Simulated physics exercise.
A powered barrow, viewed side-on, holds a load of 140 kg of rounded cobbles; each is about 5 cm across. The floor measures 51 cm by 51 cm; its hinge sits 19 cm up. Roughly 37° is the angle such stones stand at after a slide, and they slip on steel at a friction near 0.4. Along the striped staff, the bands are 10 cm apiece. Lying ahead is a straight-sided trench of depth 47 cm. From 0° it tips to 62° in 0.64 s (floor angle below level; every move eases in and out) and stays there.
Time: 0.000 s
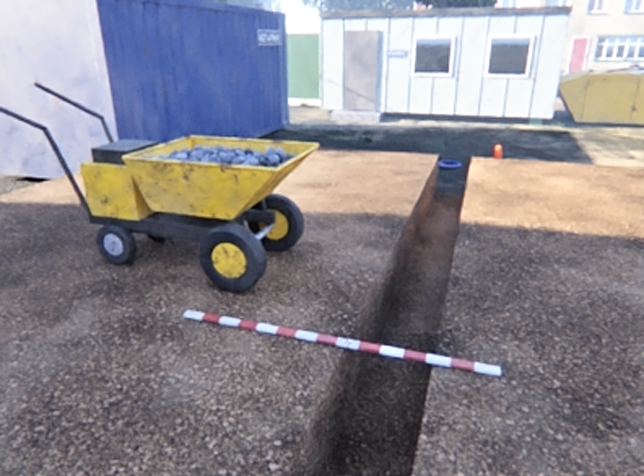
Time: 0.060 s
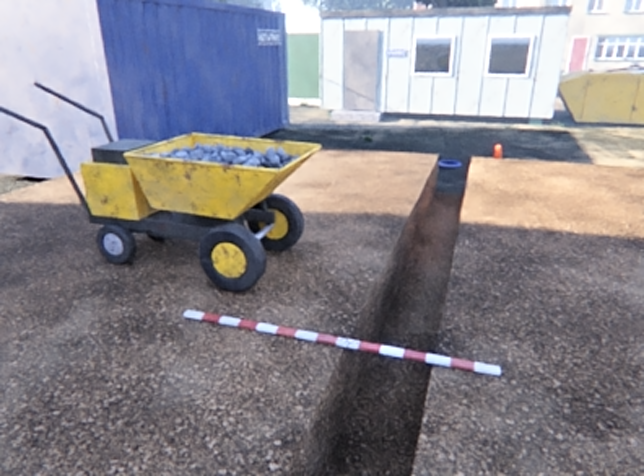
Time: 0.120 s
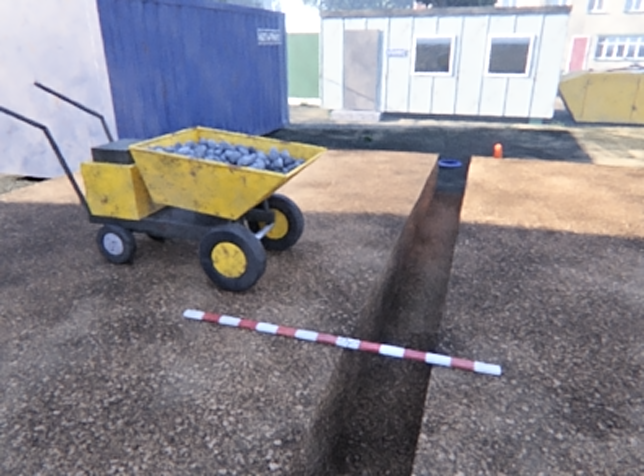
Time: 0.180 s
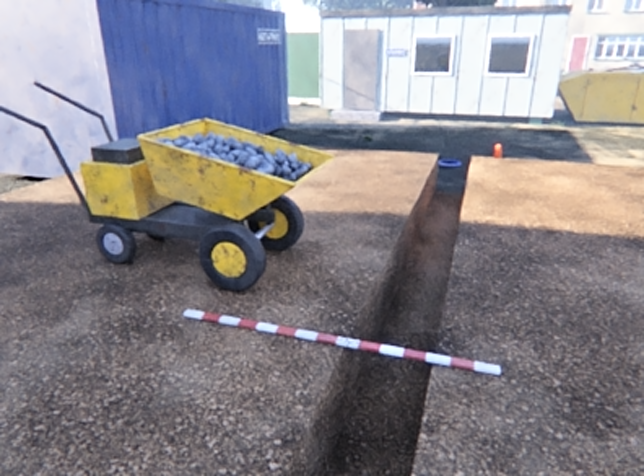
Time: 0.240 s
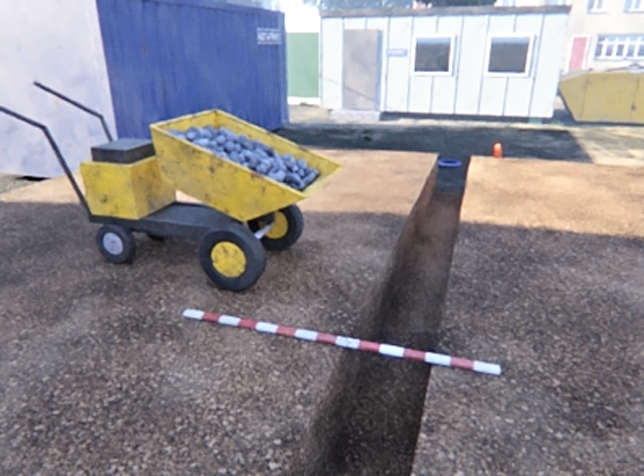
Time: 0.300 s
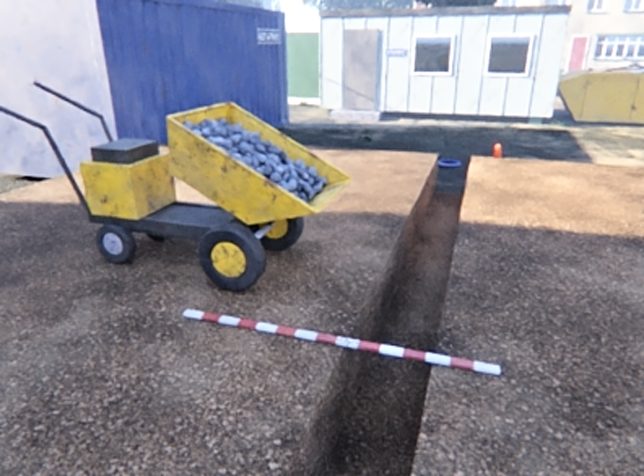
Yellow powered barrow standing beside a narrow trench and striped staff, its cobble-filled tray tilting steadily down towards the right.
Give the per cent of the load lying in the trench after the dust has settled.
Close to 91 in every hundred.
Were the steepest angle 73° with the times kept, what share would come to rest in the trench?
Then about 75 per cent.
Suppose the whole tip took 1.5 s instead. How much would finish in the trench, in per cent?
In that case some 90 per cent.
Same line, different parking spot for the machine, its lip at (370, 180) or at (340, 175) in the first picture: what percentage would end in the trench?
35 and 60 %.
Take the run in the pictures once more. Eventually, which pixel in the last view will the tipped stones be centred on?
Roughly at pixel (404, 344).
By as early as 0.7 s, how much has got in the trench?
I'd say near 10 per cent at that time.
After 0.5 s the floor is at 52°; 100 % in the tray; the foremost stones are at (334, 227).
After 0.7 s the floor is at 62°; 85 % in the tray, 6 % short of the trench, 9 % in the trench; the foremost stones are at (397, 292).
After 1.1 s the floor is at 62°; 36 % in the tray, 8 % short of the trench, 56 % in the trench; the foremost stones are at (447, 329).
After 3.0 s the floor is at 62°; 0 % in the tray, 8 % short of the trench, 91 % in the trench; the foremost stones are at (459, 349).
